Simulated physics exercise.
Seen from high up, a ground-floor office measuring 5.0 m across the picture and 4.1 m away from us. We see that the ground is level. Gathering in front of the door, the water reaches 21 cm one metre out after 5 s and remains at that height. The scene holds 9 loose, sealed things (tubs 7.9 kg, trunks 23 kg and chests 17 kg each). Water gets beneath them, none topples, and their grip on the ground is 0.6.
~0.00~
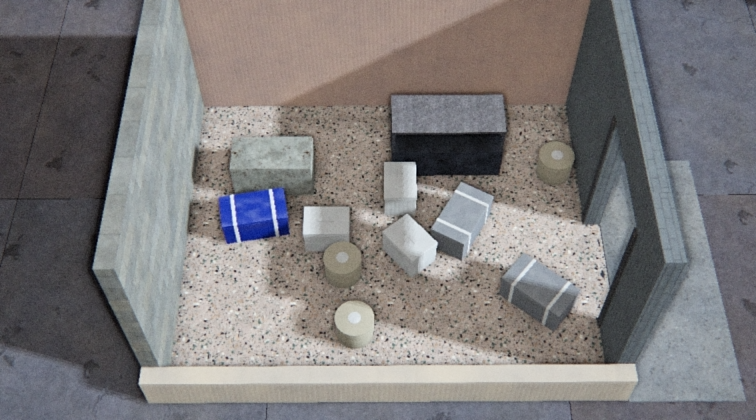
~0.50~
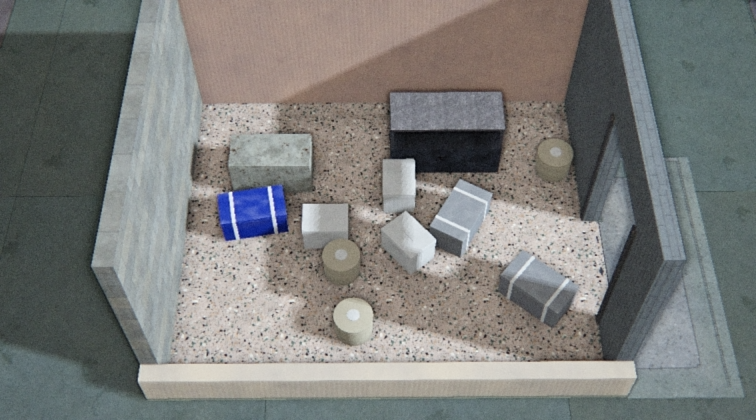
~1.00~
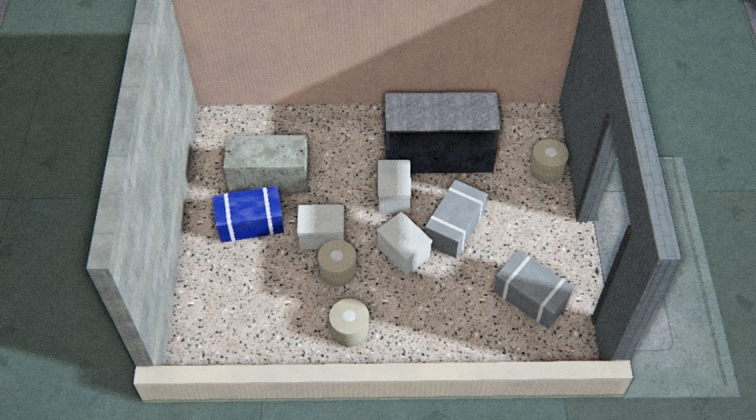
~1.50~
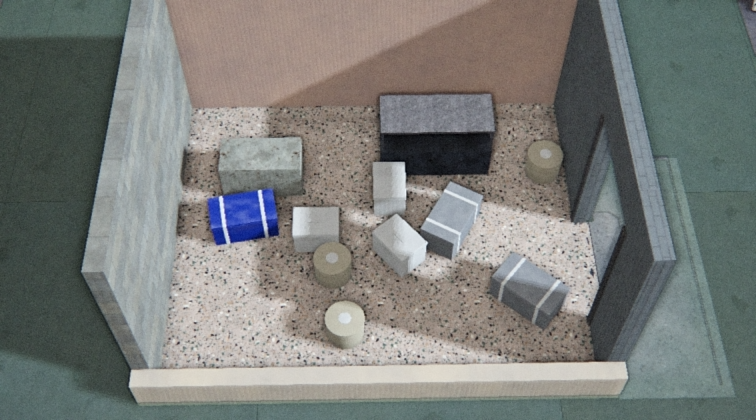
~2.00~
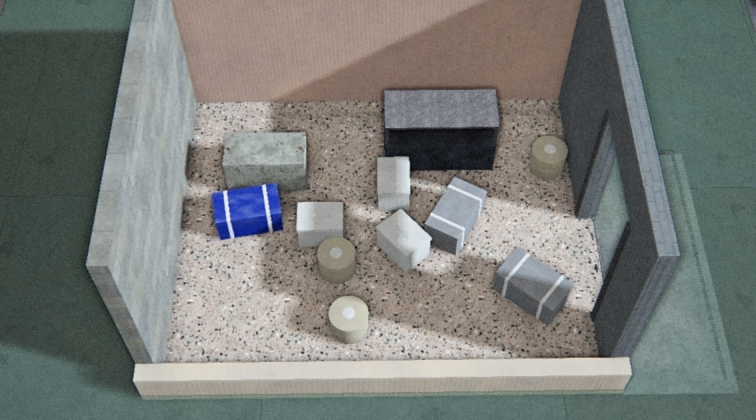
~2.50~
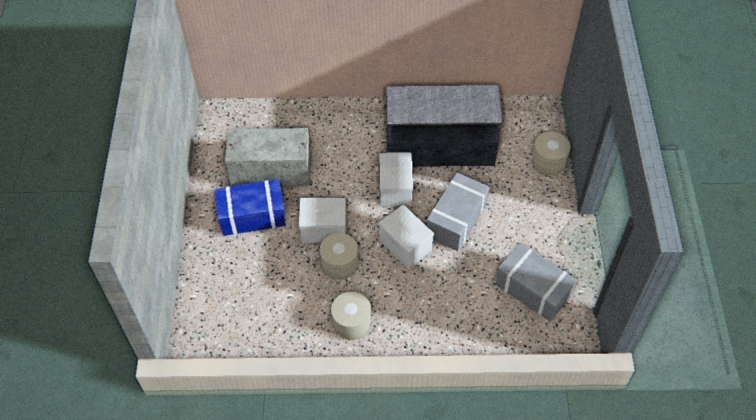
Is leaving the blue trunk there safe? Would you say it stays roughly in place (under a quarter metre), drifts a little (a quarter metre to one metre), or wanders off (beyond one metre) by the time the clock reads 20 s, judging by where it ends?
I would say it drifts a little.
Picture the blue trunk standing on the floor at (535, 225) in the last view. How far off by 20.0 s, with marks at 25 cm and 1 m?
I'd say it goes a long distance.
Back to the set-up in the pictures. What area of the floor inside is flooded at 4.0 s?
2.0 m2.
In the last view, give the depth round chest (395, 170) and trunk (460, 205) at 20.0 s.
I'd put it at 17 cm and 15 cm respectively.
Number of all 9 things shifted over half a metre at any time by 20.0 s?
I count 8.
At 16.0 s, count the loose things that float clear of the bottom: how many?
9 at that moment.
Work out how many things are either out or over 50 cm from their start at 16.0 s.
The count is 7.
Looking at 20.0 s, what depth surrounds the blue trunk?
Somewhere close to 18 cm.
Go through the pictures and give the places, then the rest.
The blue trunk at (253, 207), on the bottom; 0.0 m2 under water; 0 of 9 have shifted, in the first frame.
The blue trunk at (252, 204), on the bottom; 0.0 m2 under water; 0 of 9 have shifted, in the second frame.
The blue trunk at (247, 206) rests on the ground; 0.0 m2 under water; 0 of 9 have shifted, in the third frame.
The blue trunk at (242, 208), on the bottom; 0.0 m2 under water; 0 of 9 have shifted, in the fourth frame.
The blue trunk at (246, 203) rests on the ground; water covers 0.0 m2; 0 of 9 have shifted, in the fifth frame.
The blue trunk at (249, 199) rests on the ground; 0.3 m2 under water; 0 of 9 have shifted, in the sixth frame.
After 4.0 s the blue trunk is near (249, 199), 0.0 m from its start, aground; 0 afloat.
After 9.0 s the blue trunk is near (249, 199), 0.0 m from its start, aground; 2 afloat.
After 16.0 s the blue trunk is near (215, 179), 0.5 m from its start, afloat; 9 afloat.
After 20.0 s the blue trunk is near (215, 177), 0.5 m from its start, afloat; 9 afloat.
